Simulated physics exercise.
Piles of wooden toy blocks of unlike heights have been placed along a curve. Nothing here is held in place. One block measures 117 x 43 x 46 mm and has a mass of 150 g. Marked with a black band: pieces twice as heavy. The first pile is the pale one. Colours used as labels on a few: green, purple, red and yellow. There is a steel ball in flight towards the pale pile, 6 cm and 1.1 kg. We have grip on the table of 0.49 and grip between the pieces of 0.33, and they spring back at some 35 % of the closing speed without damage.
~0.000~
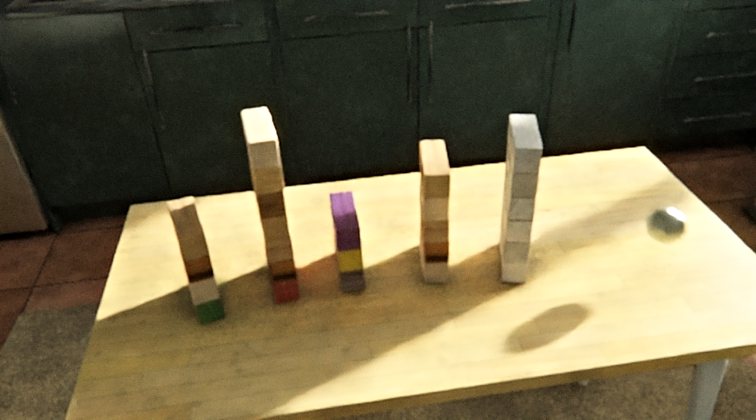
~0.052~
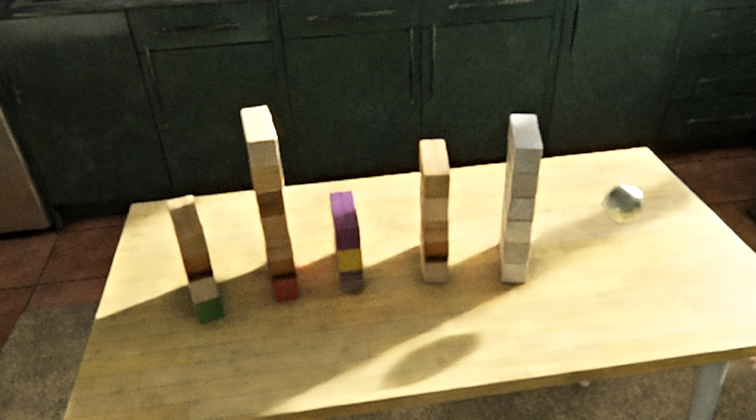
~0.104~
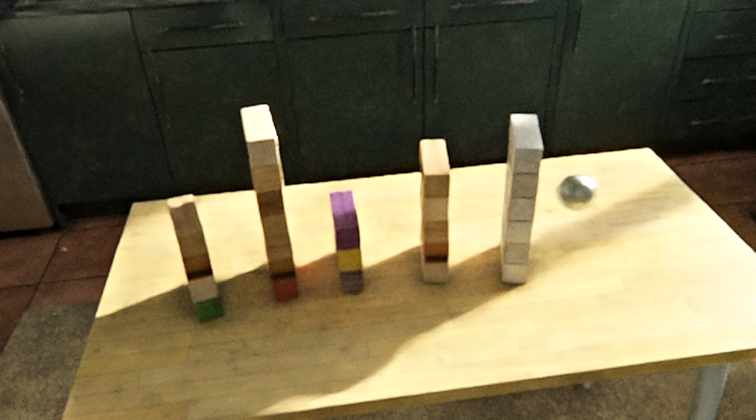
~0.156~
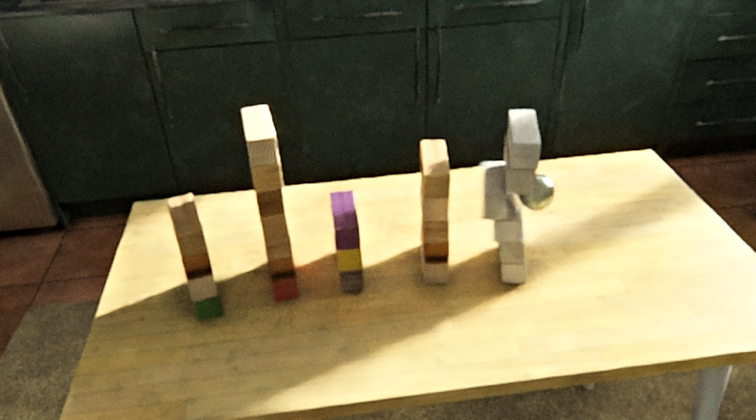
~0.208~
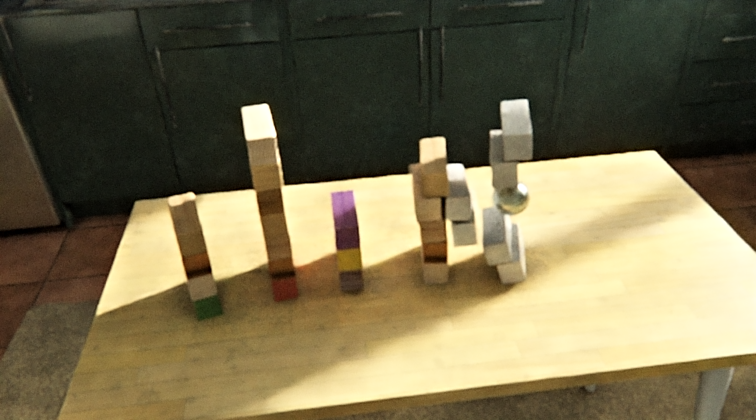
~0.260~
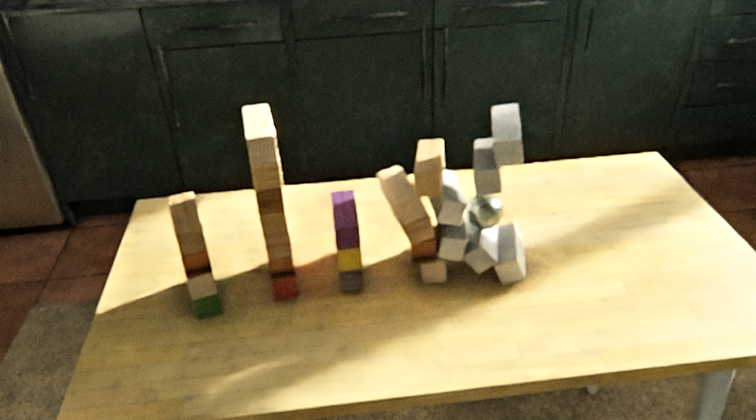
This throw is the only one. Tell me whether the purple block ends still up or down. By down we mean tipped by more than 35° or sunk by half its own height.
The purple block ends down.
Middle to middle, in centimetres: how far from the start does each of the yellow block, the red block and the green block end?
About: Yellow 8, red 0, green 0.
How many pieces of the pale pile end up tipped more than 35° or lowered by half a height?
That makes 6 in all.
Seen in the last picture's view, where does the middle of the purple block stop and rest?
You'll find it around (303, 239) in the final frame.
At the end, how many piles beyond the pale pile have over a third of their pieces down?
Tally: 2.
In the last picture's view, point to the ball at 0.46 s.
About (450, 224).
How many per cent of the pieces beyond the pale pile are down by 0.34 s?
At that instant, 5 percent.
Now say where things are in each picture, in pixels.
In the first frame (pixels give the middle of a visible side; the camera moves round a little), ball (666, 225) 20 cm from contact, 1.9 m/s; purple block (344, 209); green block (210, 312); yellow block (351, 261); none of the others has stirred.
In the second frame, ball (623, 204) 12 cm from contact, 1.7 m/s; purple block (344, 209).
In the third frame, ball (576, 193) 41 mm from contact, 1.6 m/s; purple block (344, 209).
In the fourth frame, ball (536, 192) after contact, 0.9 m/s; purple block (344, 209); none of the others has stirred.
In the fifth frame, ball (510, 198) after contact, 1.0 m/s; purple block (344, 208); steepest lean 5°, the block at (427, 210); movement in 3 of them.
In the sixth frame, ball (484, 212) after contact, 1.0 m/s; purple block (345, 208); red block (285, 290); green block (208, 307); steepest lean 11°, the block at (412, 211); movement in 5 of them.
After 0.34 s, 6 of the pale pile down; 1 of the 19 other blocks down; purple block 12 mm from its place.
After 0.46 s, 6 of the pale pile down; 4 of the 19 other blocks down; purple block 22° from how it stood; yellow block 24° from how it stood.
In the end (1.5 s), 6 of the pale pile down; 6 of the 19 other blocks down; purple block 46 mm lower; yellow block 46 mm lower; red block unmoved. From the last view, middles, purple block near (304, 239), yellow block near (314, 264).
